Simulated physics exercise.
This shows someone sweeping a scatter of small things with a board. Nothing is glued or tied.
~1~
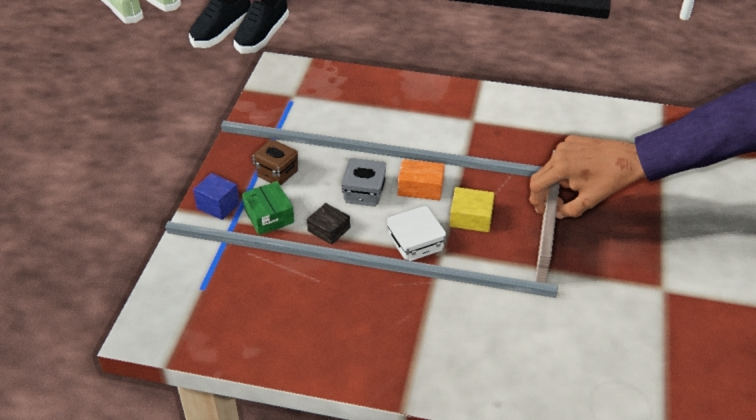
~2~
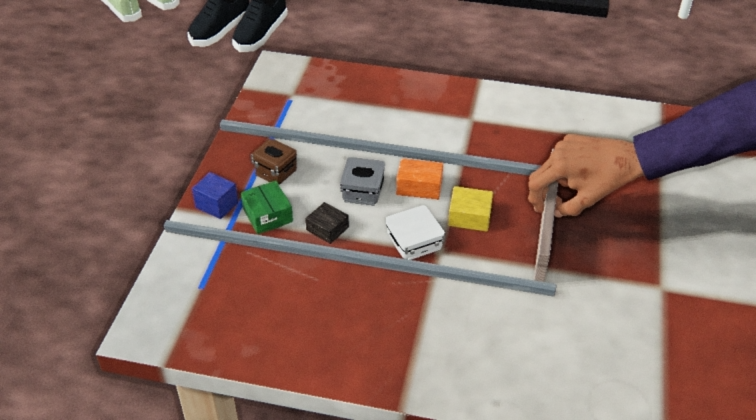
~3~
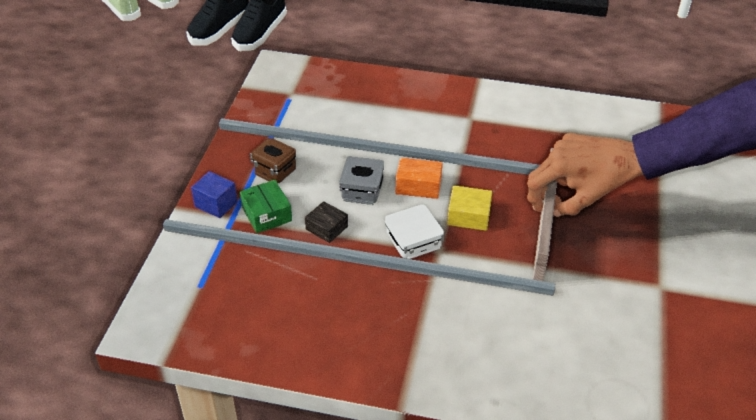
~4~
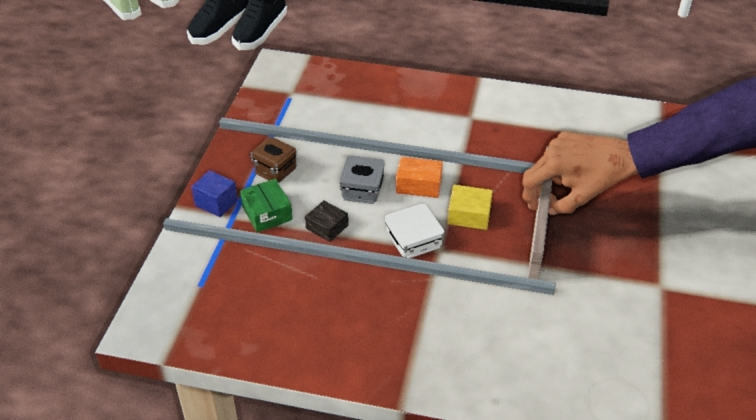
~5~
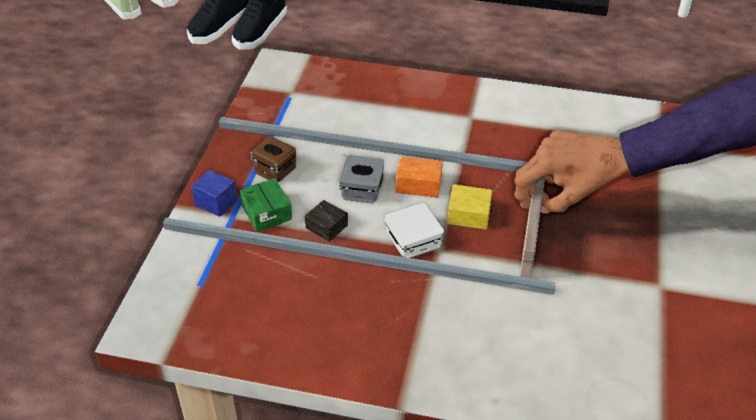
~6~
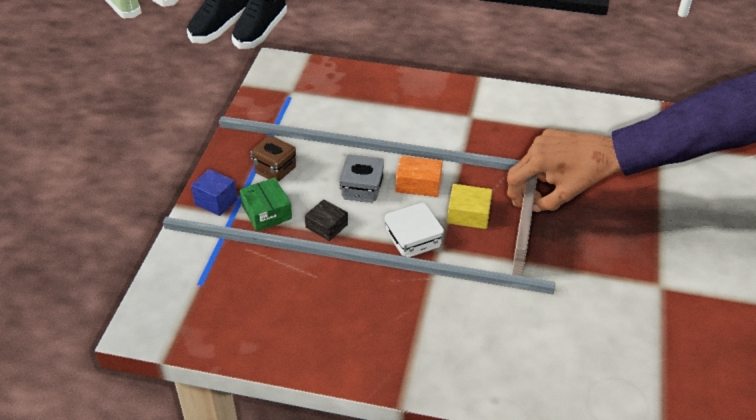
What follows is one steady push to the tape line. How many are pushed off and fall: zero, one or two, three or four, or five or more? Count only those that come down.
Outcome: The number that fall off is three or four.
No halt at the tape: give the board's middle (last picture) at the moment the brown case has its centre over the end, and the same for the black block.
At (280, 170) for the brown case; at (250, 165) for the black block.
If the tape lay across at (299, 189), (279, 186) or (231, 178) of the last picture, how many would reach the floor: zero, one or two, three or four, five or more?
For each place: Either one or two; 1 or 2; five or over.
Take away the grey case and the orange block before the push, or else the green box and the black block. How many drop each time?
The counts: 2 and 1.
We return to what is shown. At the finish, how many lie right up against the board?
In contact: 3.
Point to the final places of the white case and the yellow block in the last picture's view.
Near (211, 207) and (232, 169).
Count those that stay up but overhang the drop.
That would be 2.
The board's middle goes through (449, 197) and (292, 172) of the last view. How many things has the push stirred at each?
4 and 8.
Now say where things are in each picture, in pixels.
The first picture shows blue block (217, 197); brown case (277, 163); green box (268, 208); board (550, 215); tape (252, 185).
The second picture shows brown case (275, 162); orange block (420, 179).
The third picture shows green box (266, 206); black block (327, 222).
The fourth picture shows blue block (215, 194); board (543, 212).
The fifth picture shows brown case (275, 160); yellow block (470, 207).
The sixth picture shows blue block (215, 192); brown case (275, 159); green box (266, 204); board (527, 209); tape (250, 181).
A little later, none off yet; blue block at rest near (215, 192); brown case at rest near (275, 159); green box at rest near (266, 204).
Next, none off yet; blue block shifted a little near (204, 189); brown case shifted about its own width near (255, 155); green box shifted about its own width near (236, 200).
When it is over, the number that fall off is three or four; down, green box, brown case and blue block.
